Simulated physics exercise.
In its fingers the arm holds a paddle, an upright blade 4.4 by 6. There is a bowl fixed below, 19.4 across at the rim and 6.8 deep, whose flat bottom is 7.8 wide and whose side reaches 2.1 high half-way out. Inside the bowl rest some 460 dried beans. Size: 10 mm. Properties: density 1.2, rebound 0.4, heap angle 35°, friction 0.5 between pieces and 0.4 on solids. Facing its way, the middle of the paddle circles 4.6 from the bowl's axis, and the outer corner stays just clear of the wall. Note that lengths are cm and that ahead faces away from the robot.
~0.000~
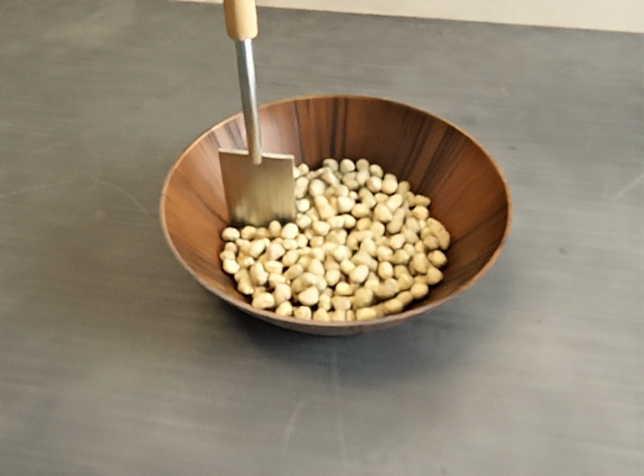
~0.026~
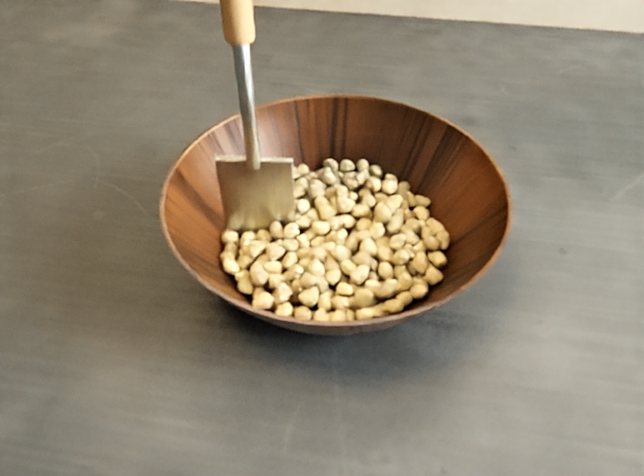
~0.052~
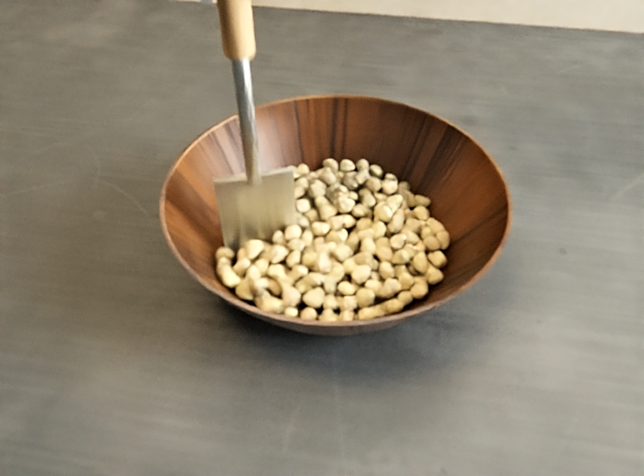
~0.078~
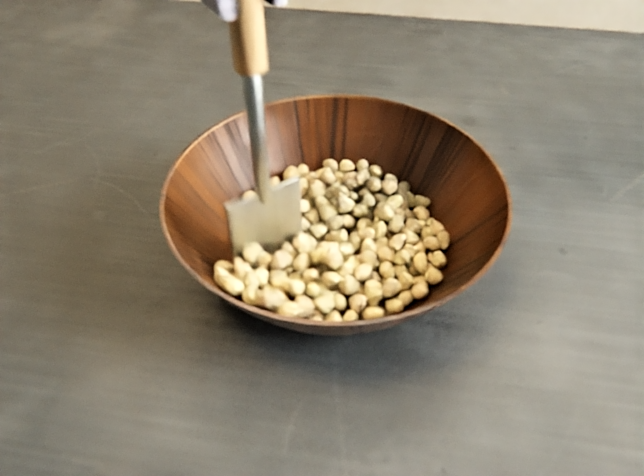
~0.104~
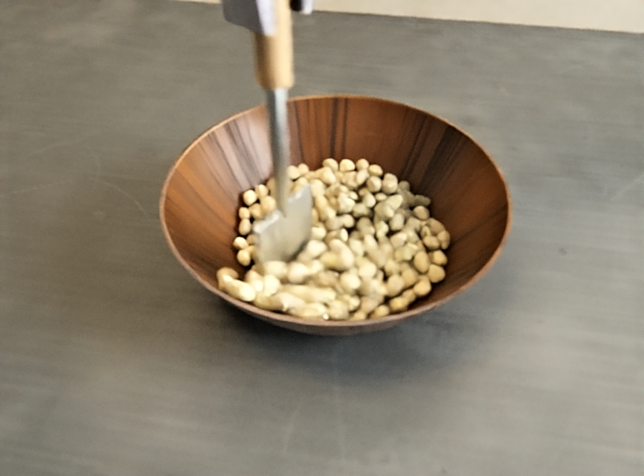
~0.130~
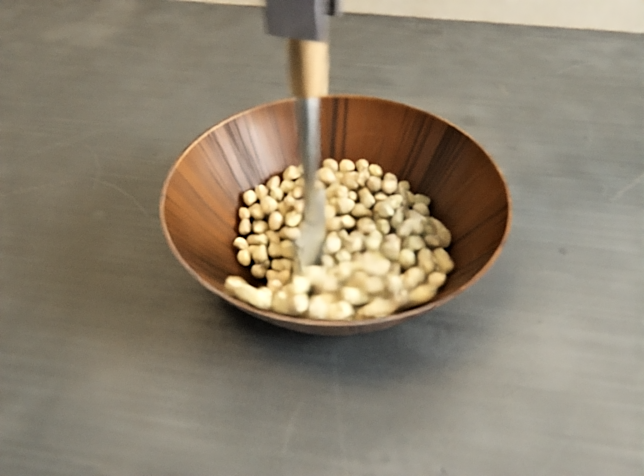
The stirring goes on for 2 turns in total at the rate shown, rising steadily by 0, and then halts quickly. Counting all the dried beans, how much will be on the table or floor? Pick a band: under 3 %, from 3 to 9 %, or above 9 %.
Above 9 %.
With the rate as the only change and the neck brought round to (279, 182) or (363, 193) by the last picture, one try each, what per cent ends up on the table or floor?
It comes to close to 10 per cent and close to 40 per cent.
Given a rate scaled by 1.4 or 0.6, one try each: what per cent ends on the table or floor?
First try close to 40, second close to 5, in per cent.
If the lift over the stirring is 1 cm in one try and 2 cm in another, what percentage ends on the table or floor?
First try about 10 per cent, second about 10 per cent.
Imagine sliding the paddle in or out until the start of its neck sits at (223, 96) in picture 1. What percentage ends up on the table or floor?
About 0 %.
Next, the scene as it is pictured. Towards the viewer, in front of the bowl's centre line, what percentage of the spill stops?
40 %.
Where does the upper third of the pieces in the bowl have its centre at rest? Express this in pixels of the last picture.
I'd say close to (286, 254).
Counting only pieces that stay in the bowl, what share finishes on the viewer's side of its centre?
Near 55 per cent of what stays in the bowl.
After 0.46 s, 332° round, highest piece 9 above the table; 412 in the bowl, 30 on the table or floor, 20 in flight or on the tool.
After 0.79 s, 221° round, highest piece 8 above the table; 378 in the bowl, 83 on the table or floor, 1 in flight or on the tool.
After 1.15 s, 0° round, highest piece 6 above the table; 363 in the bowl, 99 on the table or floor.
After 1.85 s, 0° round, highest piece 6 above the table; 363 in the bowl, 99 on the table or floor.
At rest, 363 in the bowl, 99 on the table or floor. That is 21 % on the table or floor.
